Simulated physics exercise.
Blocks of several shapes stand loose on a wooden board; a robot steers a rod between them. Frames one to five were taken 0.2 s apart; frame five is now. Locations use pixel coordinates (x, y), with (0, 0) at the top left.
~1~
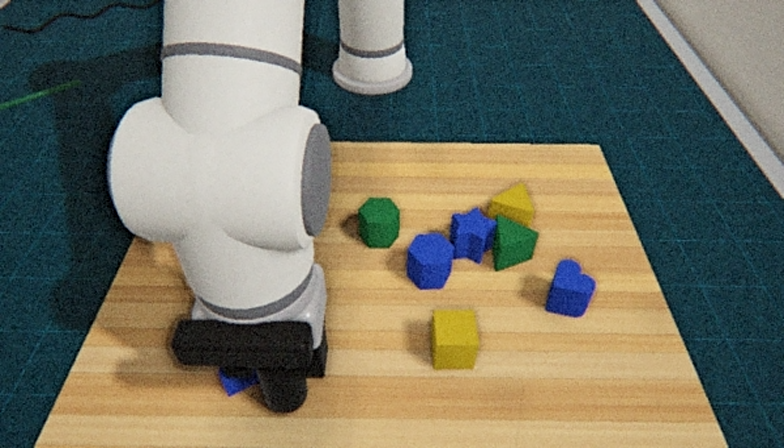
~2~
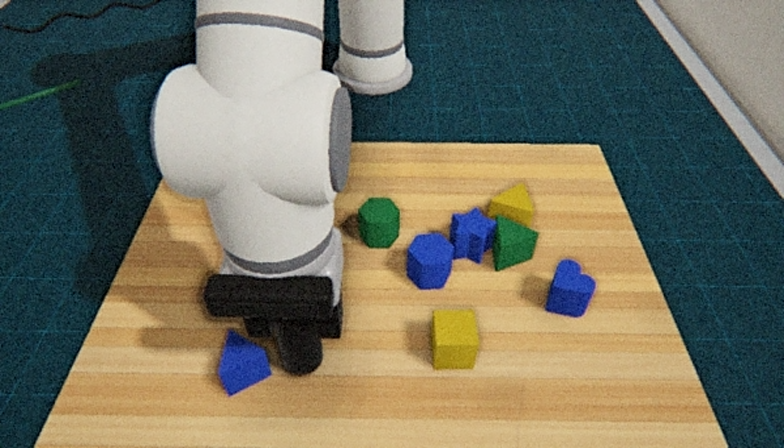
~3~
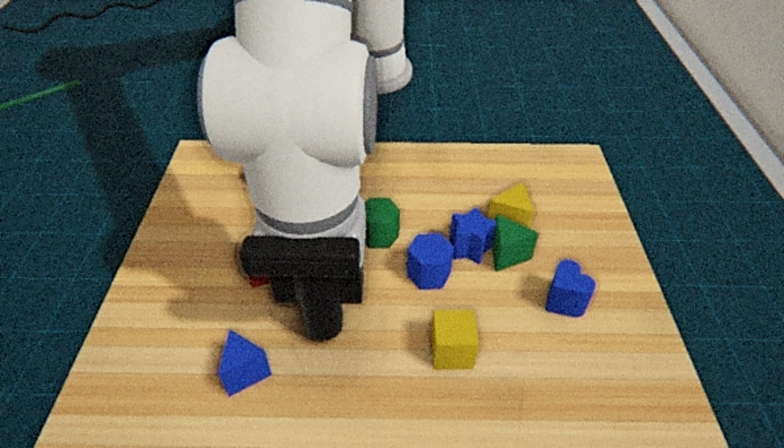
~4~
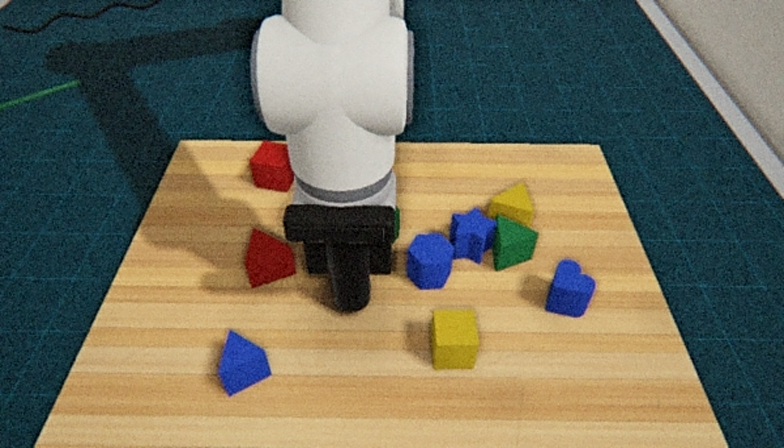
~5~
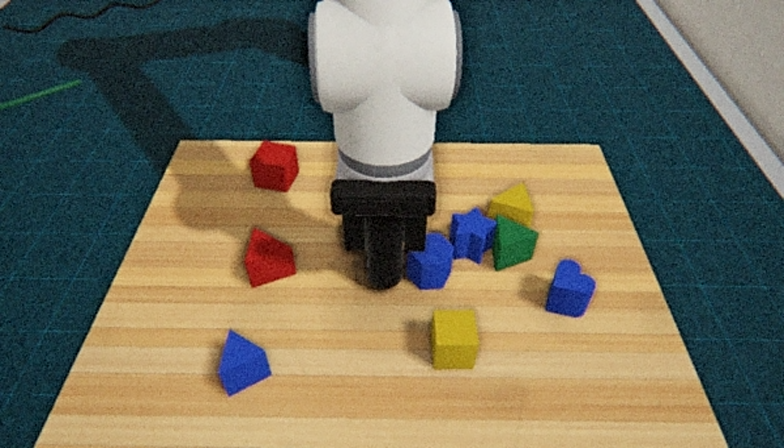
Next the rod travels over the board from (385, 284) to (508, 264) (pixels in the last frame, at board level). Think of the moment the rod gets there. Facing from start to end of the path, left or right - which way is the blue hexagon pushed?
Shifted right.
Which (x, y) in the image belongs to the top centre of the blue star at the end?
If I read the scene right, the answer is (500, 213).
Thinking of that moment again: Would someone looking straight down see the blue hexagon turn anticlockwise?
No, that is not what happens.
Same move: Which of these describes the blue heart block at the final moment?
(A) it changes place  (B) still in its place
(B)
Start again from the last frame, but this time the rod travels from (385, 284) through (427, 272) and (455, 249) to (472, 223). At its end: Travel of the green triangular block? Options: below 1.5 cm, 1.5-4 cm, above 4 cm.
Between 1.5 and 4 cm.
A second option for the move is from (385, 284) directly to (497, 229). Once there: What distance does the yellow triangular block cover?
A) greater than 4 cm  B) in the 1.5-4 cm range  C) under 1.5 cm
Correct choice: B.
The first path, step by step. One third of the way, rod at (428, 270); blue hexagon at (466, 243); blue star at (487, 216), turned 25° anticlockwise; green triangular block at (522, 228), turned 25° clockwise.
Two thirds of the way, rod at (470, 263); blue hexagon at (511, 243), turned 35° clockwise; blue star at (499, 214), turned 85° anticlockwise; green triangular block at (543, 224); yellow triangular block at (516, 194).
At the end, rod at (510, 256); blue hexagon at (553, 243), turned 45° clockwise; blue star at (500, 213), turned 95° anticlockwise; green triangular block at (565, 221), turned 60° anticlockwise; yellow triangular block at (516, 194); blue heart block in place.
